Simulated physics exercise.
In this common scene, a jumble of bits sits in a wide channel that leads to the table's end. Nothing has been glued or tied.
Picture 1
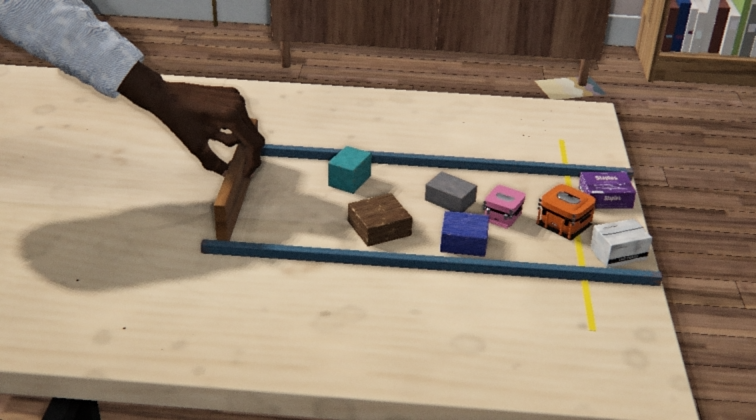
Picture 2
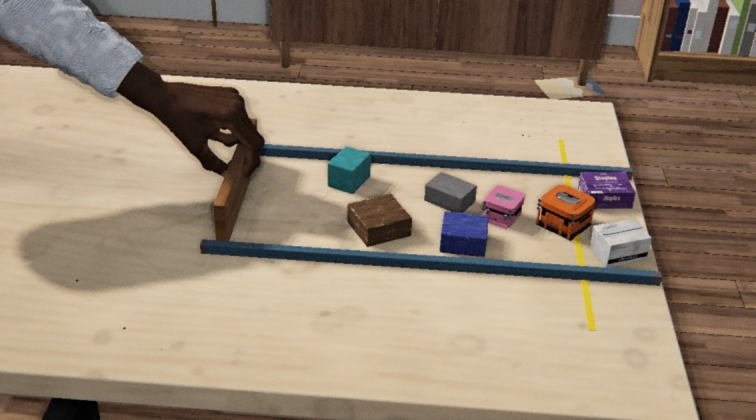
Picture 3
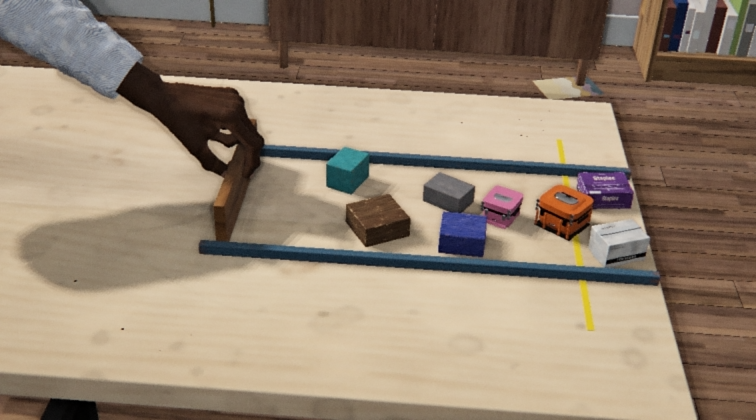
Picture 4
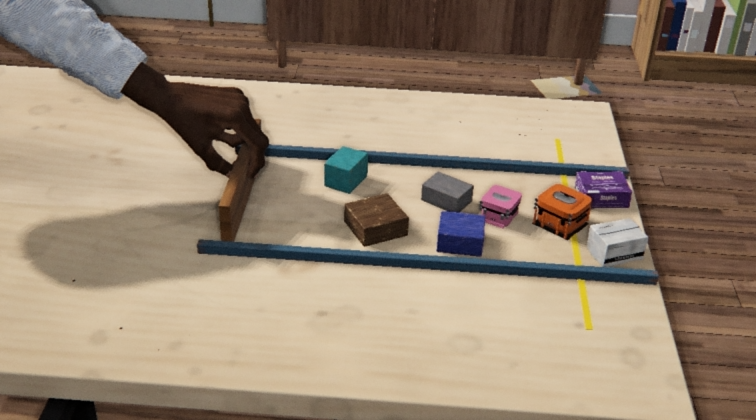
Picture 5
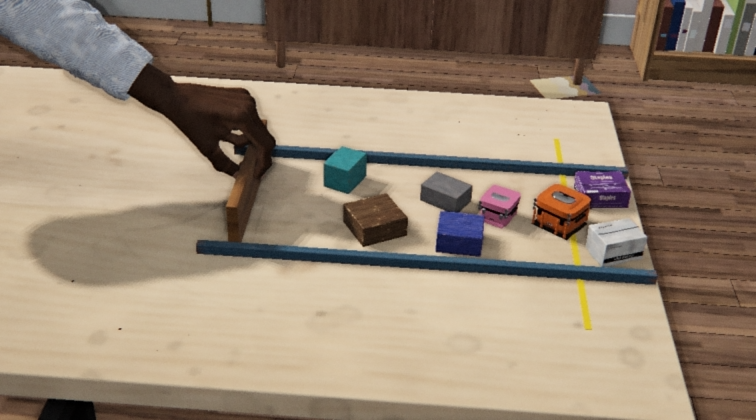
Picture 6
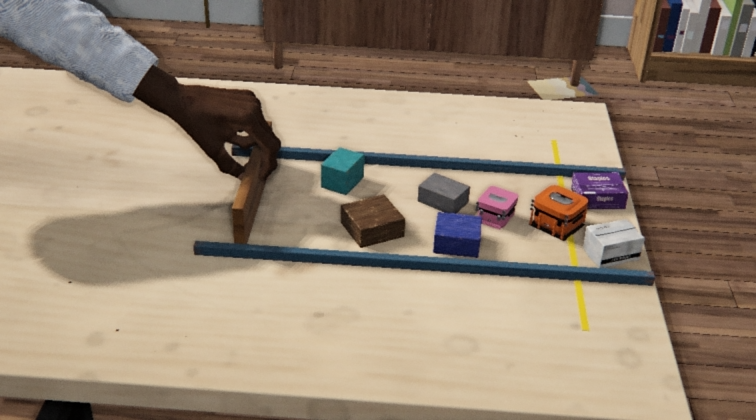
A hand holding a small wooden board stays nearly still at the left end of a channel between two blue strips, then slides the board slightly right. The board remains short of the turquoise and brown blocks, and the scattered blocks and boxes toward the table's right edge show no clear movement.
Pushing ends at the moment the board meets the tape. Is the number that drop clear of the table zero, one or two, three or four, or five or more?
I predict one or two come down off the table.
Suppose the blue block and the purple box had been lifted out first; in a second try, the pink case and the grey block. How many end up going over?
In order, the numbers are 1 and 1.
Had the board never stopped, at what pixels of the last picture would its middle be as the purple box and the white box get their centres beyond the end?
Approx. (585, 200) / approx. (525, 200) for the other.
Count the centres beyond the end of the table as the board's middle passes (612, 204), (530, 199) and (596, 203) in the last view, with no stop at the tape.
5; 1; 5.
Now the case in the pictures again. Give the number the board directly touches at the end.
Well, it touches 3.
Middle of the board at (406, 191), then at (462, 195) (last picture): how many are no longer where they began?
So far 4, and 6 at the second.
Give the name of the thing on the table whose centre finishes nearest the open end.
The blue block finishes closest.
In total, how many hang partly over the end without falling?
I'd put it at 3.
Soon after, none off yet; white box at rest near (613, 243); purple box at rest near (599, 191); orange case at rest near (559, 212).
After that, none off yet; white box at rest near (613, 243); purple box at rest near (599, 191); orange case moving near (564, 214).
And then, none off yet; white box displaced about its own width near (646, 249); purple box at rest near (599, 191); orange case displaced about its own width near (630, 219).
In the end, the number that fall off is one or two; gone, orange case and white box.
